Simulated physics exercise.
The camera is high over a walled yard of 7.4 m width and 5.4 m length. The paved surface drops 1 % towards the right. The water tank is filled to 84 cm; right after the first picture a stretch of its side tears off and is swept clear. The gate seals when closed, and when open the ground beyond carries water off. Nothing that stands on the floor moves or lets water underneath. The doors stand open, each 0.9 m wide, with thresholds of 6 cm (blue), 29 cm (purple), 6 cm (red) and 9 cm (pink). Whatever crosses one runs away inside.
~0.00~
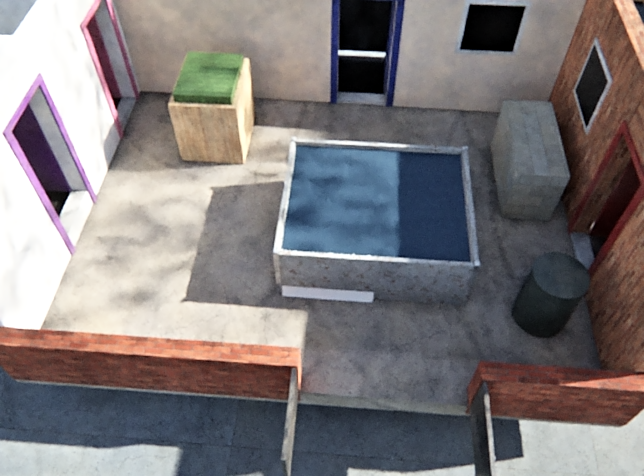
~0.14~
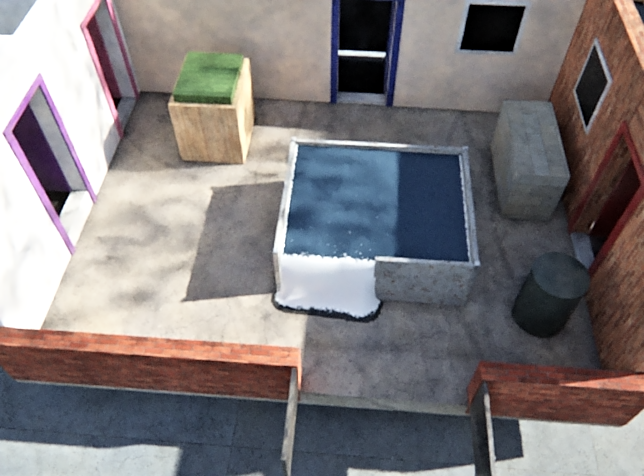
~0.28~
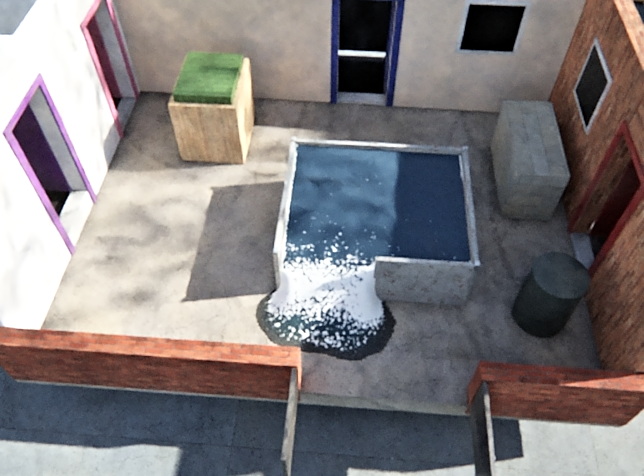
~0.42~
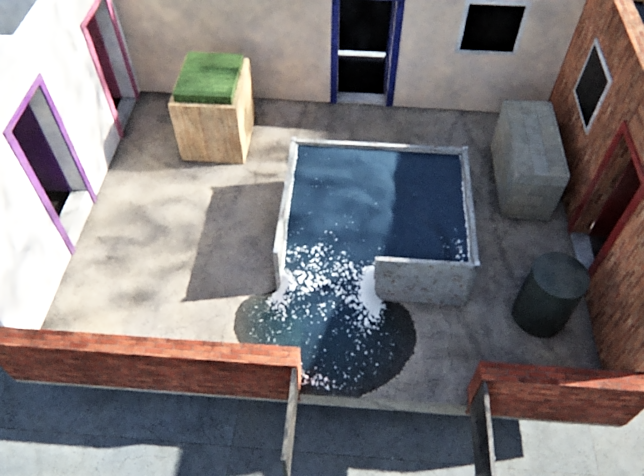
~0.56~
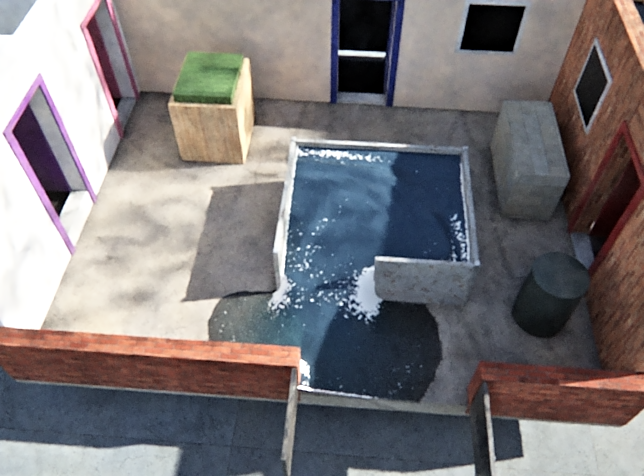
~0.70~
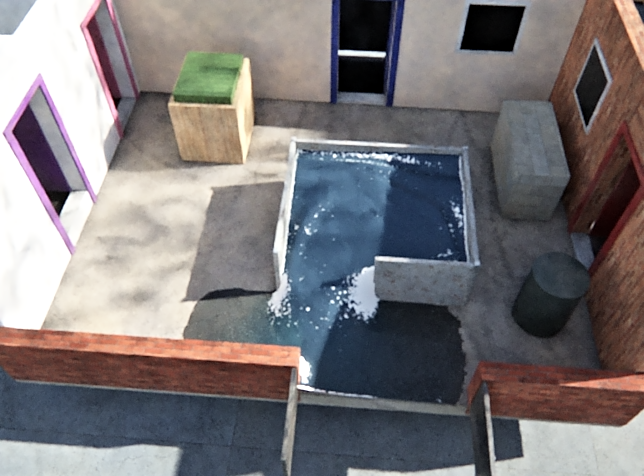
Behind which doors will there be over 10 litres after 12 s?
The water let in: At the blue door it stays under the limit; at the purple door it stays under the limit; at the red door it stays under the limit; at the pink door it goes over the limit.
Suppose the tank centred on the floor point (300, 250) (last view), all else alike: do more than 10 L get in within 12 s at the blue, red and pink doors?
Then: Blue above, red over, pink over.
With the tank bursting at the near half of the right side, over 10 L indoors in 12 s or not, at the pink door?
Against that limit: Pink not over.
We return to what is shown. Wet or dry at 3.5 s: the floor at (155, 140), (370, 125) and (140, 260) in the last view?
In turn: Wet, still dry, wet.
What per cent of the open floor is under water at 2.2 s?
Near 25 per cent is wet.
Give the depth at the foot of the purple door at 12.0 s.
Some 6.0 cm.
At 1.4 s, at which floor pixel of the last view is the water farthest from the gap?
At about (31, 353).
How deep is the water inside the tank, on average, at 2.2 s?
Some 46 cm.
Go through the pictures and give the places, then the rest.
The water tank at (377, 201) is whole and still, 84 cm deep, in the first picture.
The front is at (375, 310), 0.7 m from the gap at (327, 279); 0.3 m2 of floor is under water; 84 cm left at the back of the water tank, in the second picture.
The front is at (369, 349), 1.0 m from the gap at (327, 281); 1.2 m2 of floor is under water; 84 cm left at the back of the water tank, in the third picture.
The front is at a hidden place, 1.5 m from the gap at (327, 282); 2.5 m2 of floor is under water; 84 cm left at the back of the water tank, in the fourth picture.
The front is at a hidden place, 1.9 m from the gap at (327, 283); 3.6 m2 of floor is under water; 79 cm left at the back of the water tank, in the fifth picture.
Water pours out at (327, 283) and has run 2.2 m, to a hidden place; typically 8 cm deep outside, 72 cm at the water tank's back, in the sixth picture.
After 1.4 s water covers 15 % of the floor and is deepest (56 cm) near (293, 373); blue door not reached, purple door not reached, red door not reached, pink door not reached.
After 2.2 s water covers 25 % of the floor and is deepest (45 cm) near (279, 372); blue door not reached, purple door 7 cm at the sill, 0 L in, red door not reached, pink door not reached.
After 3.5 s water covers 40 % of the floor and is deepest (31 cm) near (294, 360); blue door not reached, purple door 14 cm at the sill, 0 L in, red door not reached, pink door 4 cm at the sill, 0 L in.
After 7.0 s water covers 70 % of the floor and is deepest (16 cm) near (171, 147); blue door 3 cm at the sill, 0 L in, purple door 7 cm at the sill, 0 L in, red door not reached, pink door 15 cm at the sill, 30 L in.
After 12.0 s water covers 90 % of the floor and is deepest (11 cm) near (547, 134); blue door 5 cm at the sill, 0 L in, purple door 6 cm at the sill, 0 L in, red door 3 cm at the sill, 0 L in, pink door 7 cm at the sill, 55 L in.
